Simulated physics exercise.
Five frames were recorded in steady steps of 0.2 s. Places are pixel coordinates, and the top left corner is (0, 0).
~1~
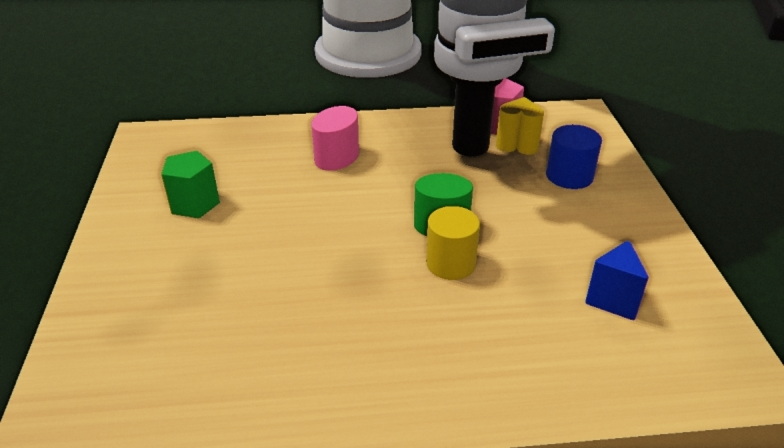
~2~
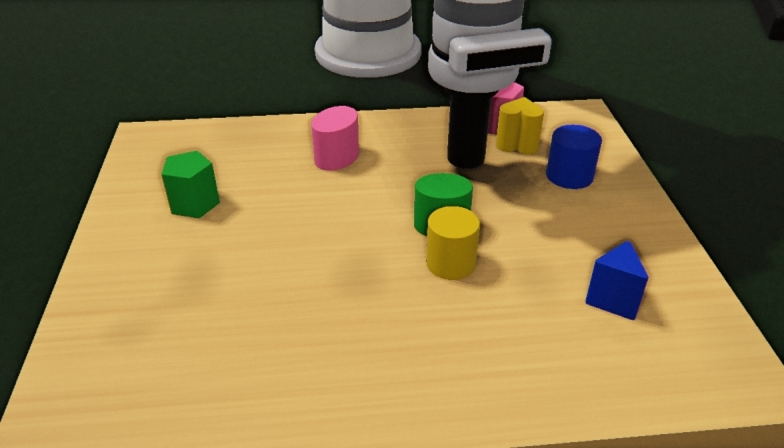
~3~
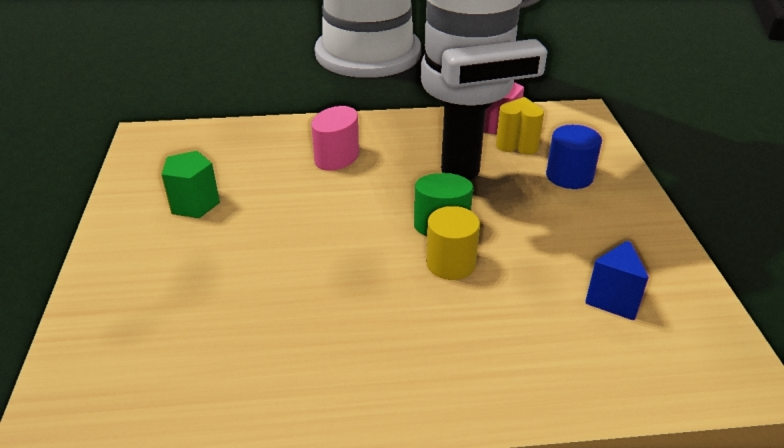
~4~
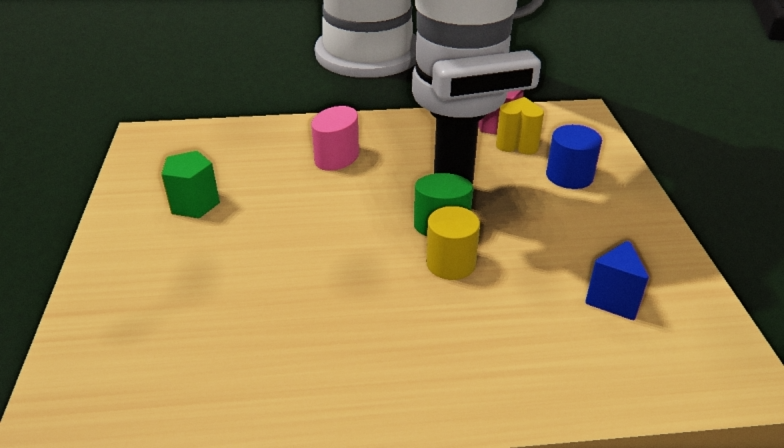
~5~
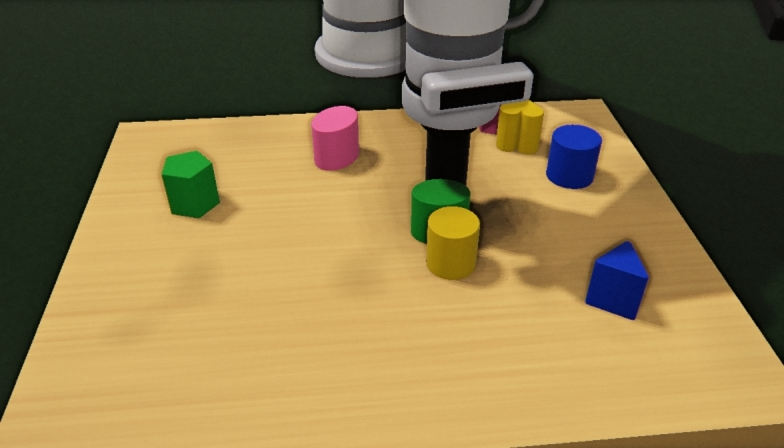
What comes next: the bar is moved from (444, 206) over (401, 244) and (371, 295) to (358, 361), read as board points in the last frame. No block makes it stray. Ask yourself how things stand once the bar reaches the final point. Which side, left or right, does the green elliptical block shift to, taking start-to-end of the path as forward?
Picture yourself facing from the start of the path to its end: The green elliptical block moves off to your left.
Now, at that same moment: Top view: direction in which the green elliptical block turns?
Looking down: Anticlockwise.
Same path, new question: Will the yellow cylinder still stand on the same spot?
Answer: No.
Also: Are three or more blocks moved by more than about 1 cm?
I believe not.
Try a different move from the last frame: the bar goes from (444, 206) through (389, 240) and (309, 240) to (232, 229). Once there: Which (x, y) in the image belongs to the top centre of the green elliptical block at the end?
At (417, 224).
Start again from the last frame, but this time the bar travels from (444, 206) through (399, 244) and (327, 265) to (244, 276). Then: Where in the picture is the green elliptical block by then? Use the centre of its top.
When the path ends, it will be at (416, 234).
What follows on the original path. One third of the way, bar at (401, 235); green elliptical block at (418, 232), turned 60° anticlockwise; yellow cylinder at (465, 247).
Two thirds of the way, bar at (371, 286); green elliptical block at (421, 264), turned 115° anticlockwise; yellow cylinder at (468, 250).
At the end, bar at (358, 351); green elliptical block at (421, 264), turned 115° anticlockwise; yellow cylinder at (468, 250).
